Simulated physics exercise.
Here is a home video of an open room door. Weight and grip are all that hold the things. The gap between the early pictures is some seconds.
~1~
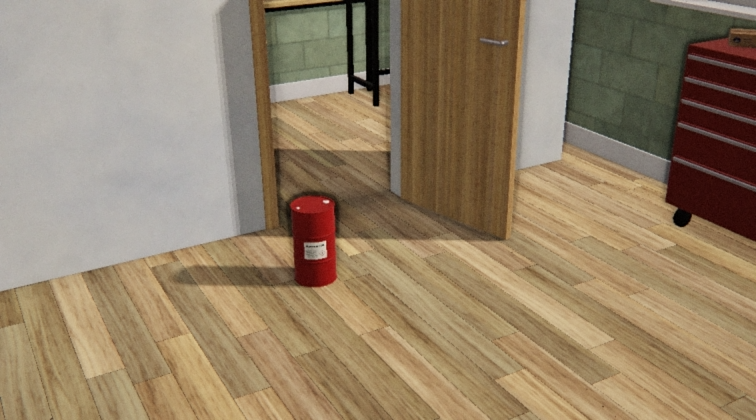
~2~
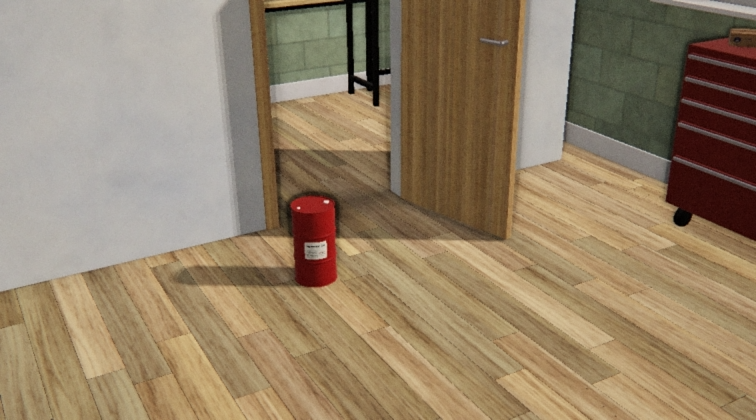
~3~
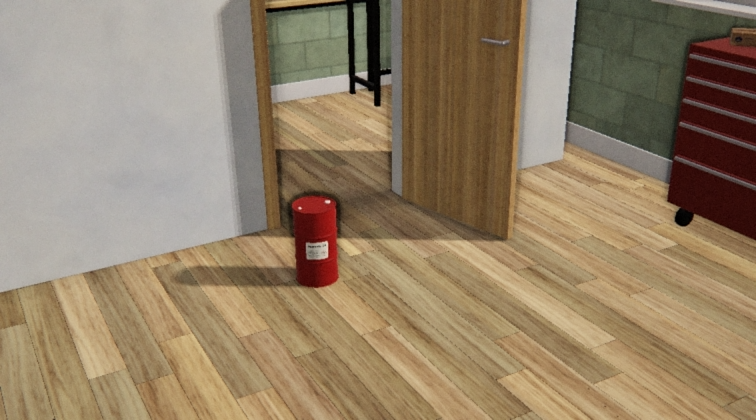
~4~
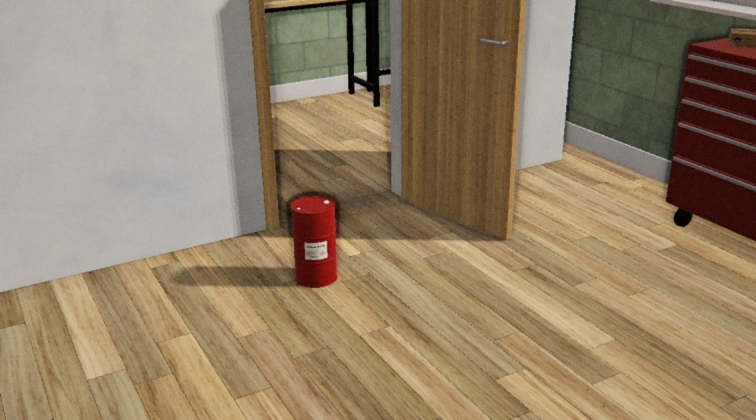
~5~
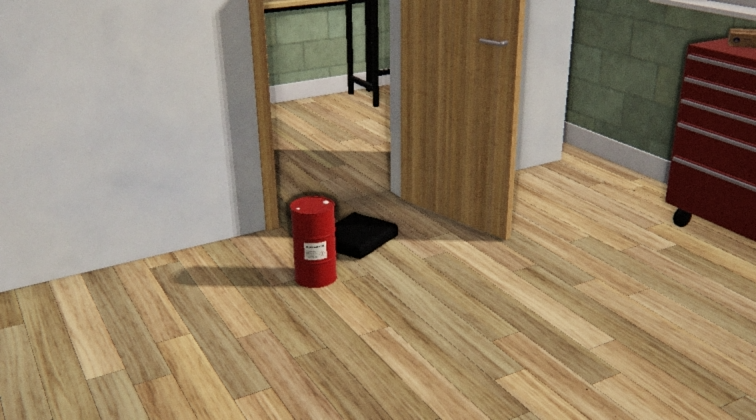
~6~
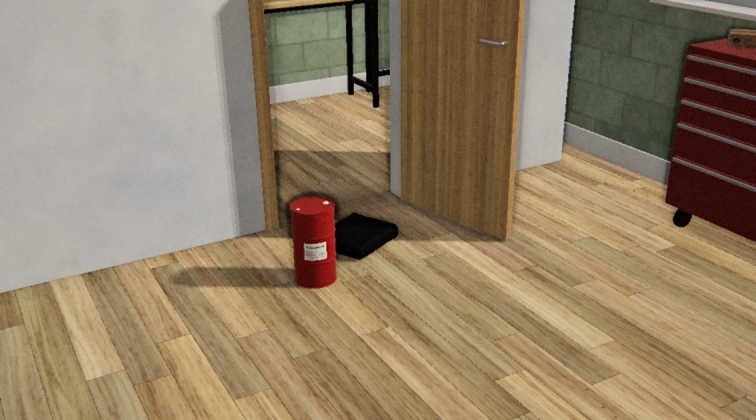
A small red canister with a white label stands on a light wood-plank floor before a wide-open wooden door, seen from above at a steady angle. A pale wall is at left, with green block walls and a red drawer cabinet at right and a black-legged table beyond the doorway. Nothing visibly moves until a black cushion appears on the floor just right of the canister.
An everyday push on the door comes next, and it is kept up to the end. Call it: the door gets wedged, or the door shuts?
It gets wedged.
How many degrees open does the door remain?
Around 25 degrees.
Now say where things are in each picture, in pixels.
The first picture shows door wide open and still; red canister (314, 242).
The second picture shows door wide open and still; red canister (314, 242).
The third picture shows door wide open and still; red canister (316, 242).
The fourth picture shows door wide open and still; red canister (315, 242).
The fifth picture shows door wide open and still; red canister (314, 242).
The sixth picture shows door wide open and still; black cushion (357, 236); red canister (314, 243).
Then, 1.10 s past the last view, door 76° open.
Then, 1.90 s past the last view, door 45° open; black cushion displaced a little near (336, 236).
Then, 2.30 s past the last view, door 31° open; black cushion displaced about its own width near (313, 232).
Finally, door 23° open; moved from the start, black cushion; red canister still in place. Final places as the last picture's camera would see them, black cushion near (301, 227).
